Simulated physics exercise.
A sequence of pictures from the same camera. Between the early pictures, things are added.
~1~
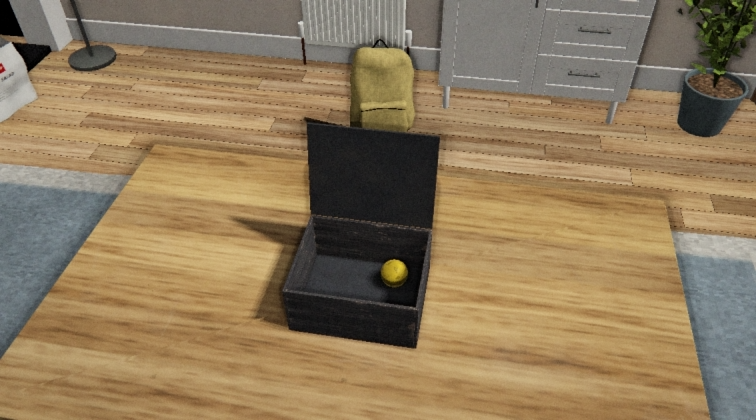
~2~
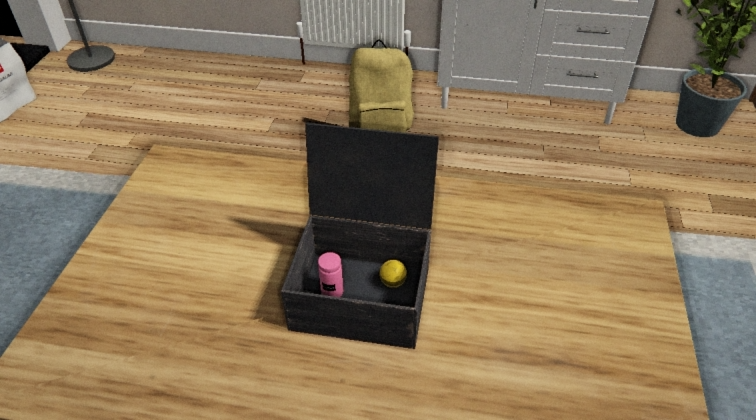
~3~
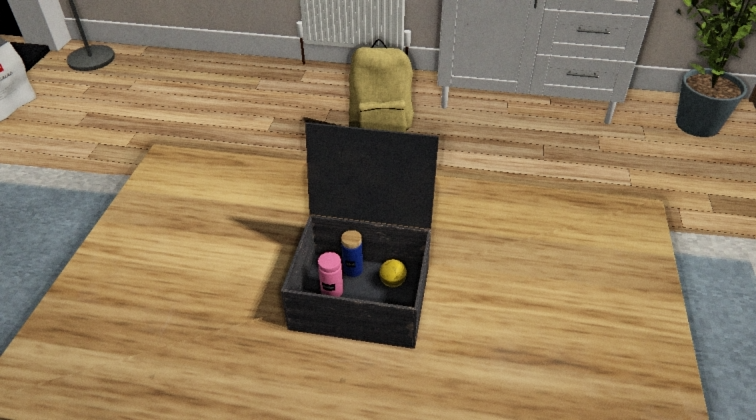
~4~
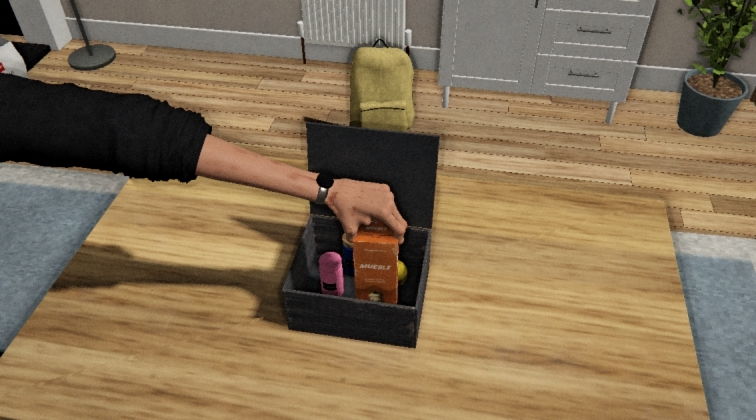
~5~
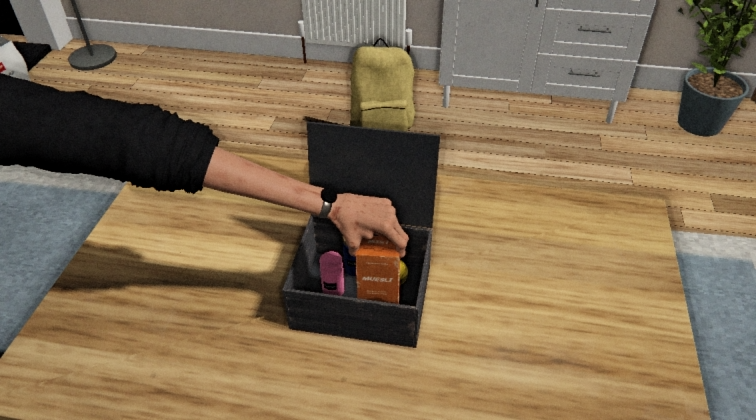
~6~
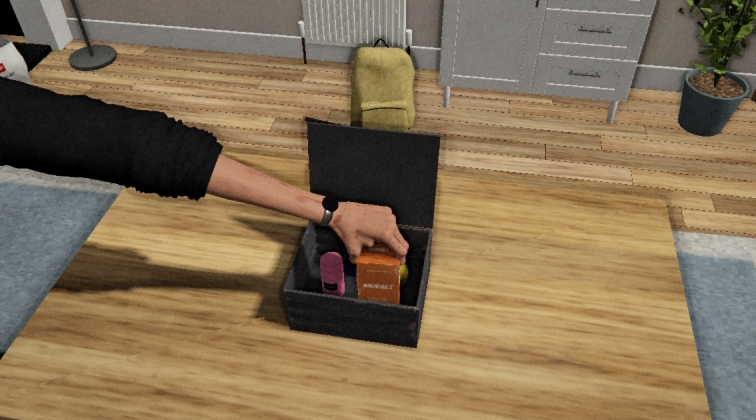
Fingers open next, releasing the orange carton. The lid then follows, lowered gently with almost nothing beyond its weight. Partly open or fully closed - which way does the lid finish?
Partly open.
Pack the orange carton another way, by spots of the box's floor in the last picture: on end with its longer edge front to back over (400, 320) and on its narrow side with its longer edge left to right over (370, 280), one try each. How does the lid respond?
First time it won't go down, and next time it drops into place.
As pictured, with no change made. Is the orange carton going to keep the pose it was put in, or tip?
Result: The orange carton remains as it was set.
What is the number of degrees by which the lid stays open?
Some 35°.
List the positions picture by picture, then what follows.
In the first frame, the last thing is not in view yet.
In the second frame, the last thing is not in view yet; yellow ball (393, 274).
In the third frame, the last thing is not in view yet; blue shaker (352, 254).
In the fourth frame, coming down; orange carton (376, 271); pink shaker (332, 276).
In the fifth frame, coming down; orange carton (379, 283).
In the sixth frame, in place under the hand; orange carton (379, 290).
Then, 1.40 s on from there, lid 81° above the rim.
Then, 1.70 s on from there, lid 51° above the rim.
In the end, lid 33° above the rim; all 4 unmoved. At the end, from the last picture's camera, orange carton near (379, 290).
